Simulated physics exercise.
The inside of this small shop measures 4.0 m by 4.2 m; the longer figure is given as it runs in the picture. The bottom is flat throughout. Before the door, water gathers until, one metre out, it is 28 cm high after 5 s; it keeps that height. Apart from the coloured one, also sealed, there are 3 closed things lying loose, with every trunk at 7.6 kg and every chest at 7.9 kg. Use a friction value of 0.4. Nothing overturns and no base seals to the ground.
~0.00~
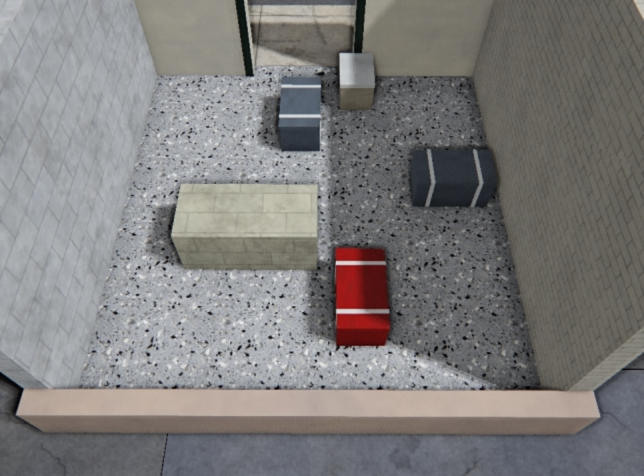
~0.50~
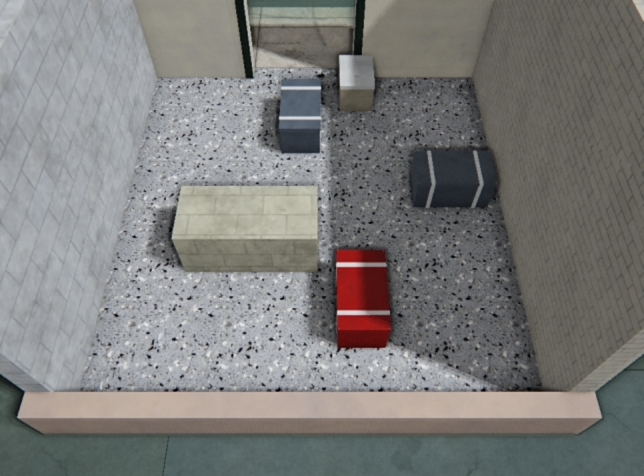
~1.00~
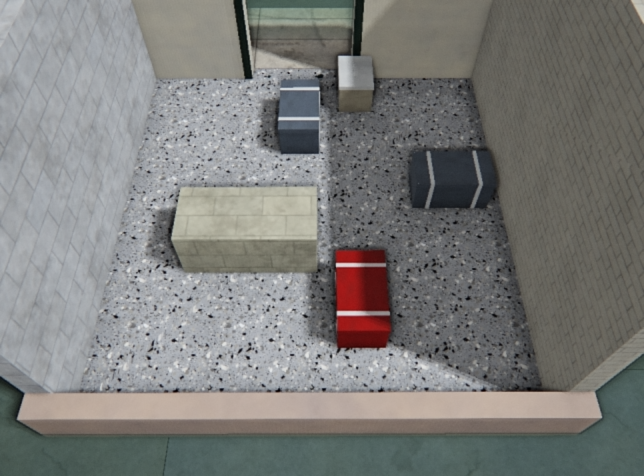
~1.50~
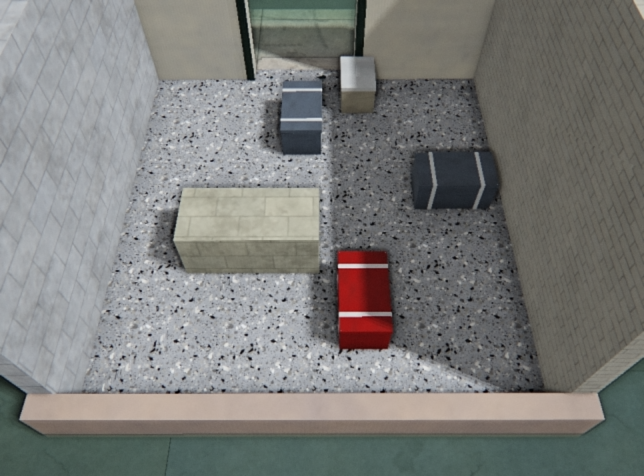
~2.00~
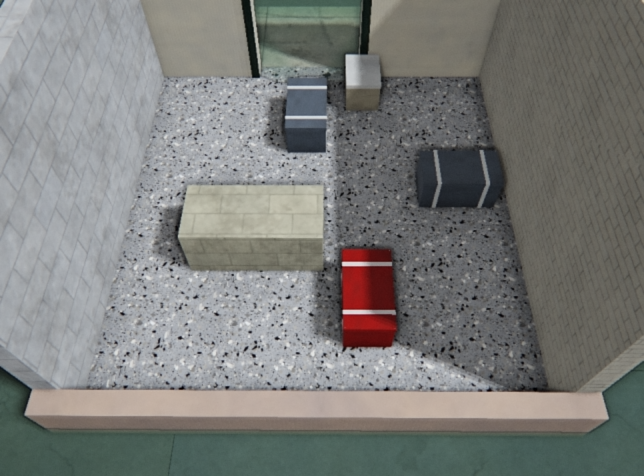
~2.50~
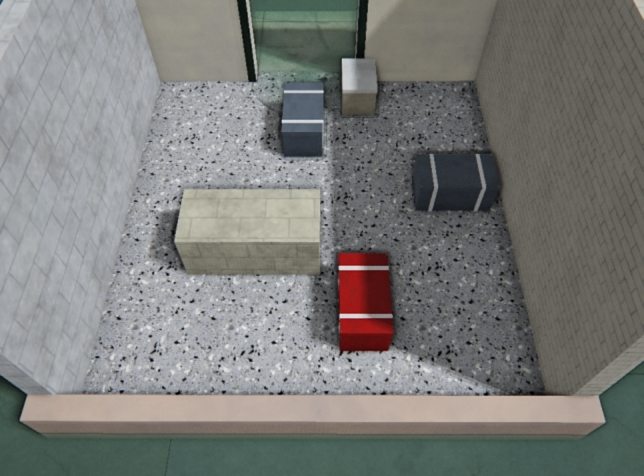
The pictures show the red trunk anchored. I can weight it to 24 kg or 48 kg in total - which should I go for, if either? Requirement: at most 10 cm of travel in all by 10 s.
Make it 48 kg.
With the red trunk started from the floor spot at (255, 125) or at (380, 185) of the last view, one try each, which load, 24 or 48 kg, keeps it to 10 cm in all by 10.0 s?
Neither mass does it, then neither mass does it.
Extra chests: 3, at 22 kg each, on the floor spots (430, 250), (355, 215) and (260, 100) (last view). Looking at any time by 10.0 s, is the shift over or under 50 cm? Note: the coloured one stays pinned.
Listed in turn, they go over the bar, over the bar, over the bar.
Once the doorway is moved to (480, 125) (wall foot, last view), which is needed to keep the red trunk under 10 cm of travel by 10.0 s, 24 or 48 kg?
If so, only the heavier one succeeds.
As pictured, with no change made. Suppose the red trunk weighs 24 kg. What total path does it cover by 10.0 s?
I'd say roughly 40 centimetres in all.
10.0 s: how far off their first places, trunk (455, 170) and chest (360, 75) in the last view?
In turn: 150 cm, 40 cm.
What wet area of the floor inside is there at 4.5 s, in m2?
Roughly 7.0 m2 of it is wet.
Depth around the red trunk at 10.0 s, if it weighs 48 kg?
Something like 11 centimetres.
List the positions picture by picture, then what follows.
The first picture shows the red trunk at (362, 287) rests on the ground; 0.0 m2 under water; 0 of 4 have shifted.
The second picture shows the red trunk at (362, 288) rests on the ground; water covers 0.0 m2; 0 of 4 have shifted.
The third picture shows the red trunk at (362, 289), on the bottom; 0.0 m2 under water; 0 of 4 have shifted.
The fourth picture shows the red trunk at (364, 290), on the bottom; 0.0 m2 under water; 0 of 4 have shifted.
The fifth picture shows the red trunk at (368, 288) rests on the ground; water covers 0.0 m2; 0 of 4 have shifted.
The sixth picture shows the red trunk at (365, 291), on the bottom; 0.5 m2 under water; 0 of 4 have shifted.
After 3.5 s the red trunk would be 0 cm from its start with 24 kg and 0 cm from its start with 48 kg; 0 cm of water round it then.
After 4.5 s the red trunk would be 0 cm from its start with 24 kg and 0 cm from its start with 48 kg; 0 cm of water round it then.
After 7.0 s the red trunk would be 0 cm from its start with 24 kg and 0 cm from its start with 48 kg; 3 cm of water round it then.
After 10.0 s the red trunk would be 30 cm from its start with 24 kg and 0 cm from its start with 48 kg; 11 cm of water round it then.
